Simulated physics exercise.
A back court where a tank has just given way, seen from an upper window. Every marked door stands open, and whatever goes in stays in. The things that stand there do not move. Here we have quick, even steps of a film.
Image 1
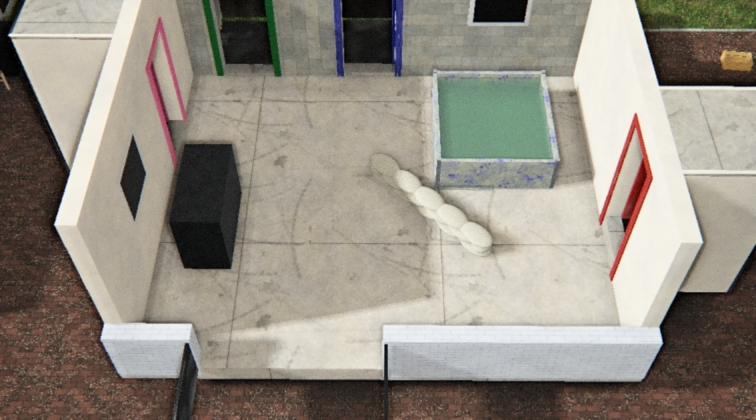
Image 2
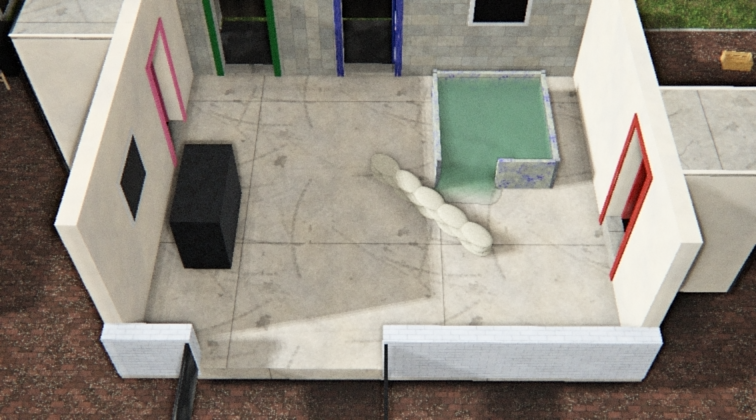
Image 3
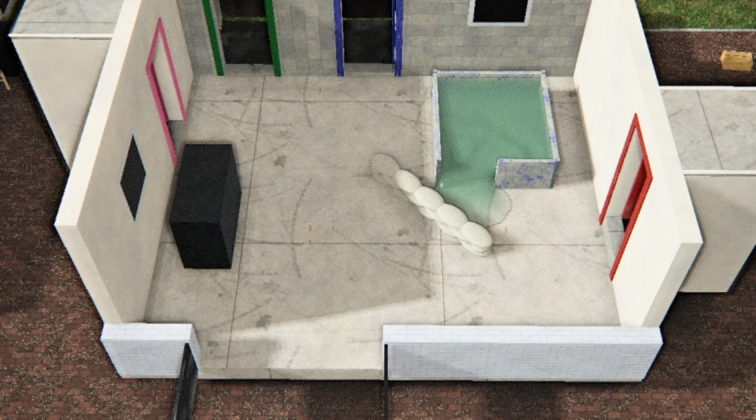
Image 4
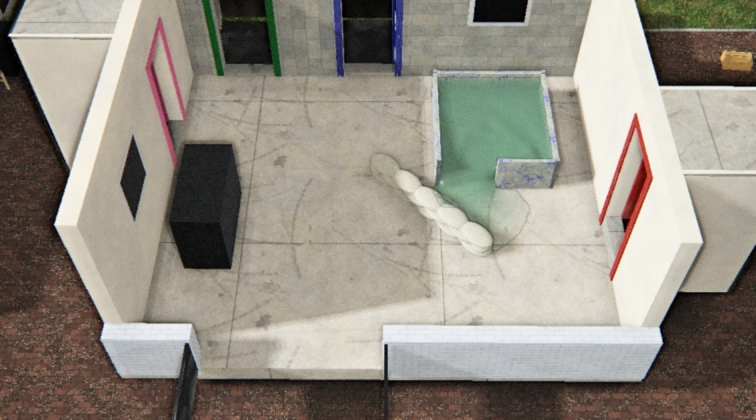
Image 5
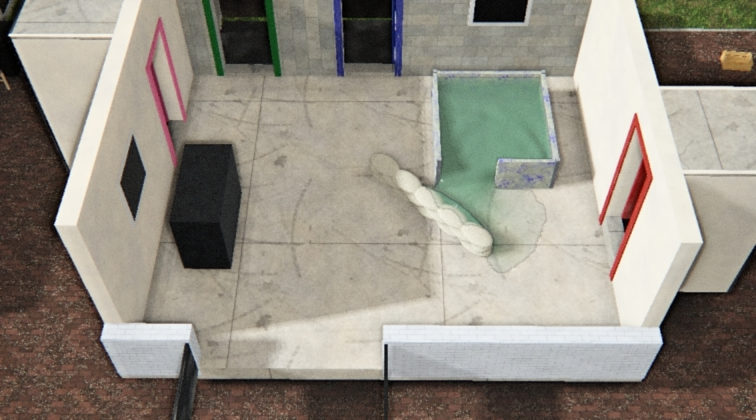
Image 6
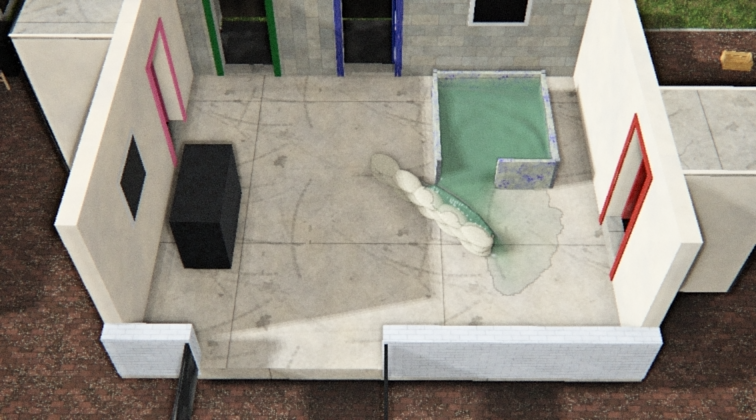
To begin with, green water sits still in a square tank at the right of a walled court, near a diagonal row of pale rounded lumps and a black block. Part of the tank's front opens and water pours out against the lumps, then spreads thinly across the floor towards the viewer.
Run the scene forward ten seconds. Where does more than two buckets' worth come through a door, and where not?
In the end red door: Limit not exceeded, green door: Limit not exceeded, blue door: Limit not exceeded, pink door: Limit not exceeded.
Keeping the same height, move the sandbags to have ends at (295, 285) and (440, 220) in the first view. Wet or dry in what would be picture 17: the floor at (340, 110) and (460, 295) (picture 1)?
So the first spot would be left unsoaked, and the other one waterlogged.
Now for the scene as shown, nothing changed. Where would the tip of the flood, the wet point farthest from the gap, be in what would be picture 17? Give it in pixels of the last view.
The wet point farthest out is around (621, 354).
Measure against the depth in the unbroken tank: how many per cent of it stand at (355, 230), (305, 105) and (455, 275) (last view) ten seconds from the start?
Going in order, roughly 4, 8 and 4 %.
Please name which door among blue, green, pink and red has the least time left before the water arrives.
It is the one in red.
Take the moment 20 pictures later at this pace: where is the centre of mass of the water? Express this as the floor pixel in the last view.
Around pixel (496, 196) of the last picture.
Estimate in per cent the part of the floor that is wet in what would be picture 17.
About 30 per cent.
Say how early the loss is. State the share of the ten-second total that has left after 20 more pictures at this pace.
5 per cent.
A moment on, water covers 20 % of the floor; the red door wet at the sill, nothing in, the green door not reached, the blue door not reached, the pink door not reached.
Next, water covers 30 % of the floor; the red door wet at the sill, nothing in, the green door not reached, the blue door not reached, the pink door not reached.
Then, water covers 40 % of the floor; the red door under two buckets in, the green door wet at the sill, nothing in, the blue door under two buckets in, the pink door not reached.
Later, water covers 85 % of the floor; the red door under two buckets in, the green door wet at the sill, nothing in, the blue door under two buckets in, the pink door wet at the sill, nothing in.
In the end, water covers 95 % of the floor; the red door under two buckets in, the green door wet at the sill, nothing in, the blue door under two buckets in, the pink door wet at the sill, nothing in.
